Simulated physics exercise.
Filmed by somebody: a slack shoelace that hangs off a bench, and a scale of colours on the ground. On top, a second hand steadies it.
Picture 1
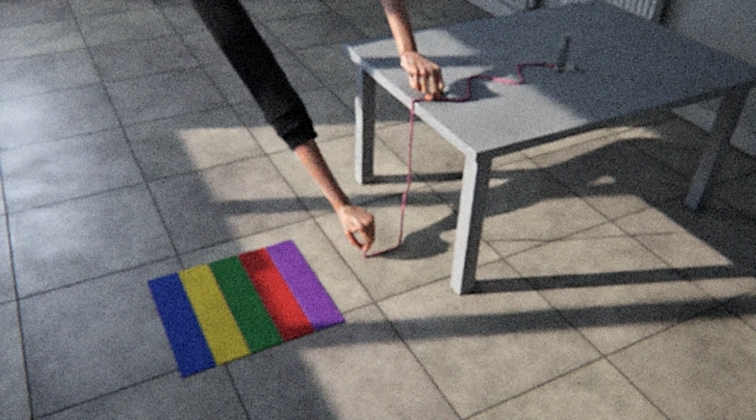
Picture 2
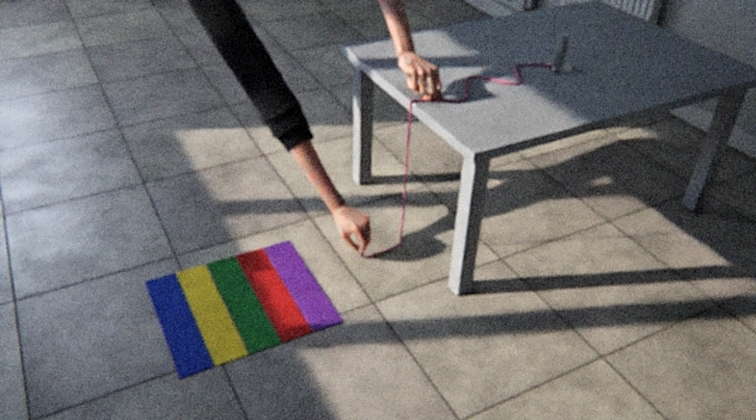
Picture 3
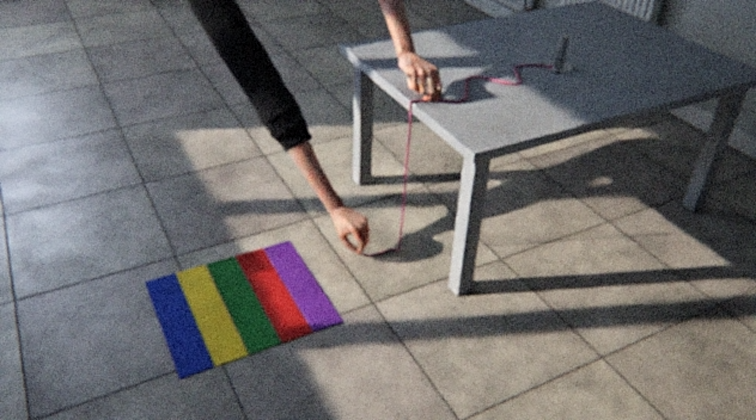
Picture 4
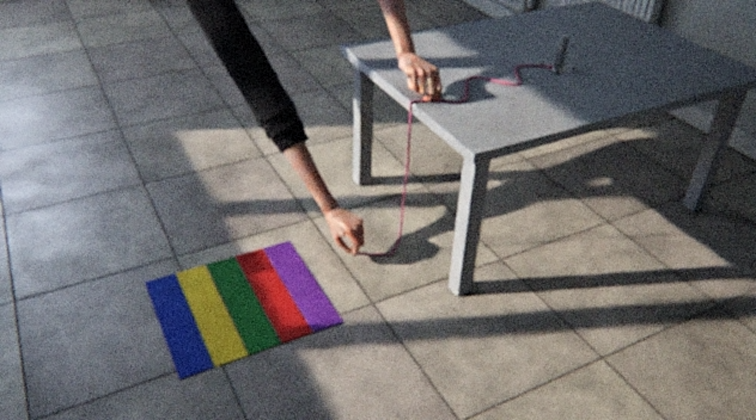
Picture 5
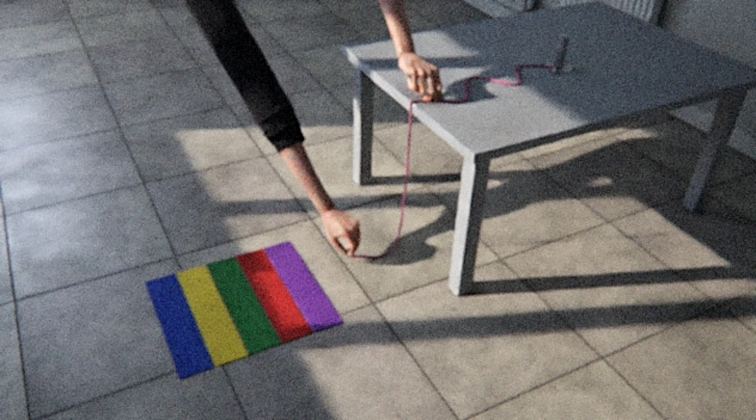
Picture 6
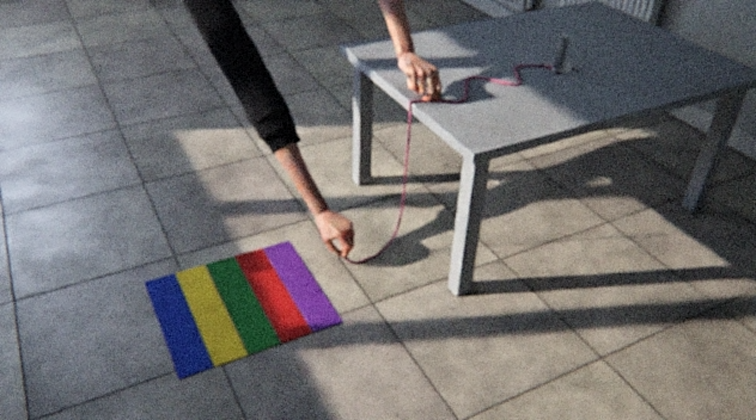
A hand held a thin reddish shoelace at the edge of a grey table while another hand, low near the floor, slowly drew its hanging end a little left, toward the striped colour mat.
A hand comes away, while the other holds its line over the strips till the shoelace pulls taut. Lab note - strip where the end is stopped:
Blue strip.
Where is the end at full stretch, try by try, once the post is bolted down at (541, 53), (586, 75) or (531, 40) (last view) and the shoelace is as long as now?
In order, near (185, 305), (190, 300) and (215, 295).
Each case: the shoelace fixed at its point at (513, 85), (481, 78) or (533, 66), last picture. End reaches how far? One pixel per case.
Pixel places, try by try: (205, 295), (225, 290), (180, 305).
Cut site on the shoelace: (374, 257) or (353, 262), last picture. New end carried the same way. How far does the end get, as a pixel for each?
Try one: (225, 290); try two: (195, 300).
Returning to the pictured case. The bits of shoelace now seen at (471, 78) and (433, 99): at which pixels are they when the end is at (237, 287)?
Taking them in turn, (449, 93) and then (398, 144).
Early on, end near (237, 287); over green.
Midway, end near (197, 299); over yellow.
At the end of the slack, end near (174, 307); over blue. The end stops over the blue strip.
